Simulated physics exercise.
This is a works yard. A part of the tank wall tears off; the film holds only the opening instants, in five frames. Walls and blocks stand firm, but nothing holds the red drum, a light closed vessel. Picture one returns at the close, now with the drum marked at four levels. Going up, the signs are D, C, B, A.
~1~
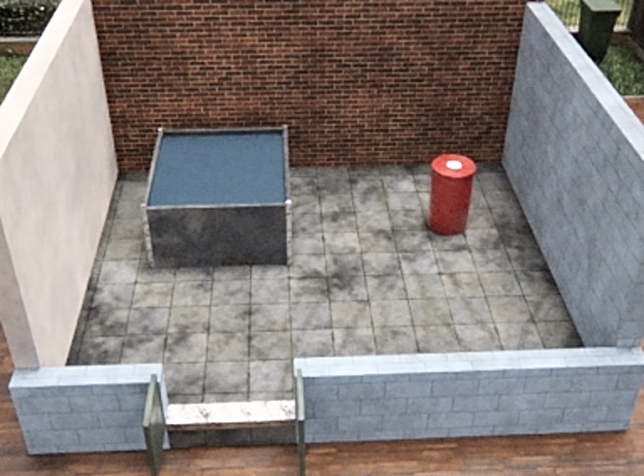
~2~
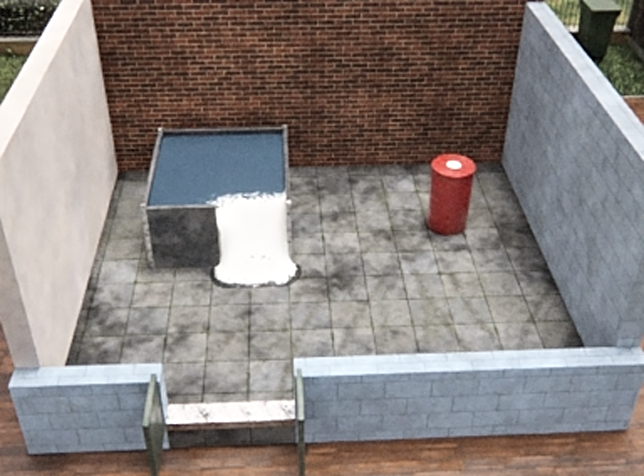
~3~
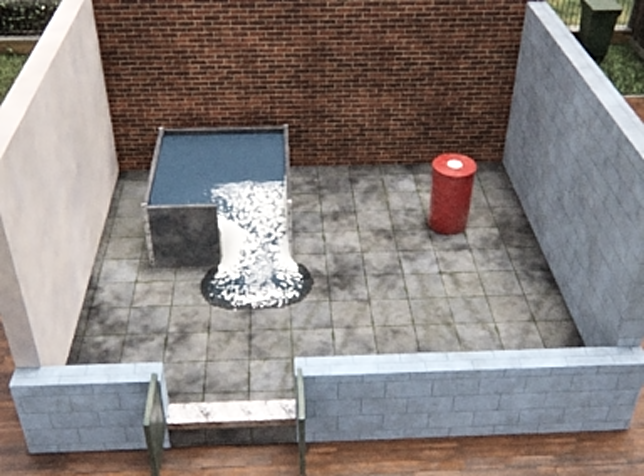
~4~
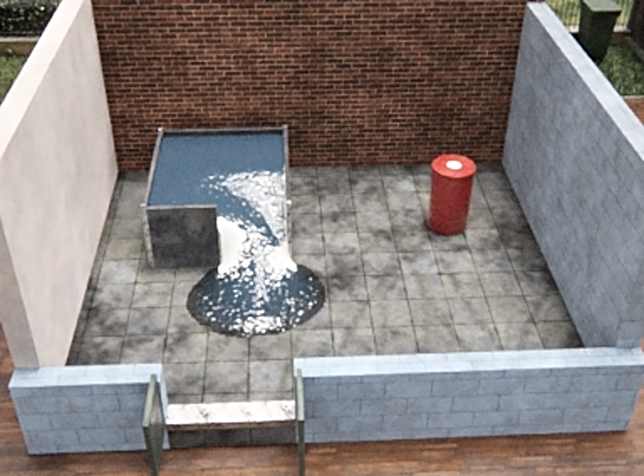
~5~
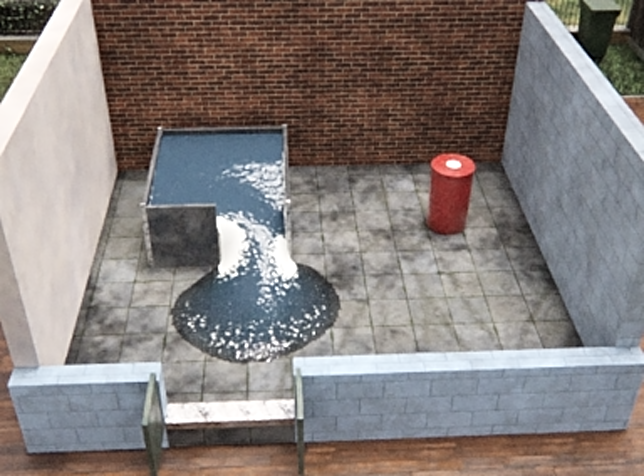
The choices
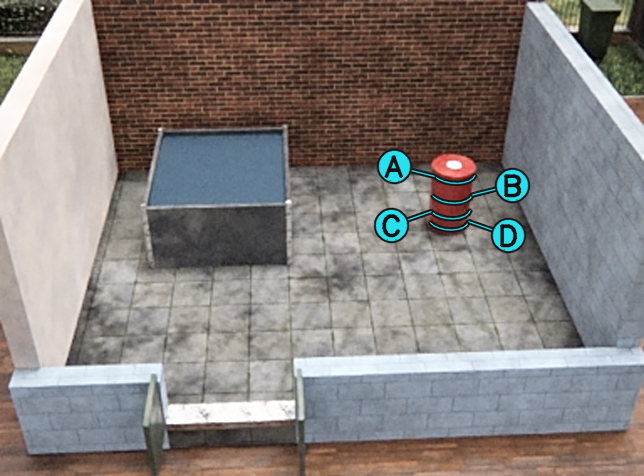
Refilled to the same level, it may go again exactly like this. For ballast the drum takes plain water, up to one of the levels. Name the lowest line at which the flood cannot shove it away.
The answer is mark D.
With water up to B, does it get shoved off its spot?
No, not at all.
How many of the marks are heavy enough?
All of them.
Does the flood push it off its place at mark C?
No, that is safe.
In cyan, A at (457, 183); B at (455, 203); C at (453, 218); D at (451, 230); from the bottom up D, C, B, A.
With A, it does not move.
With B, it does not move.
With C, it does not move.
With D, it does not move.
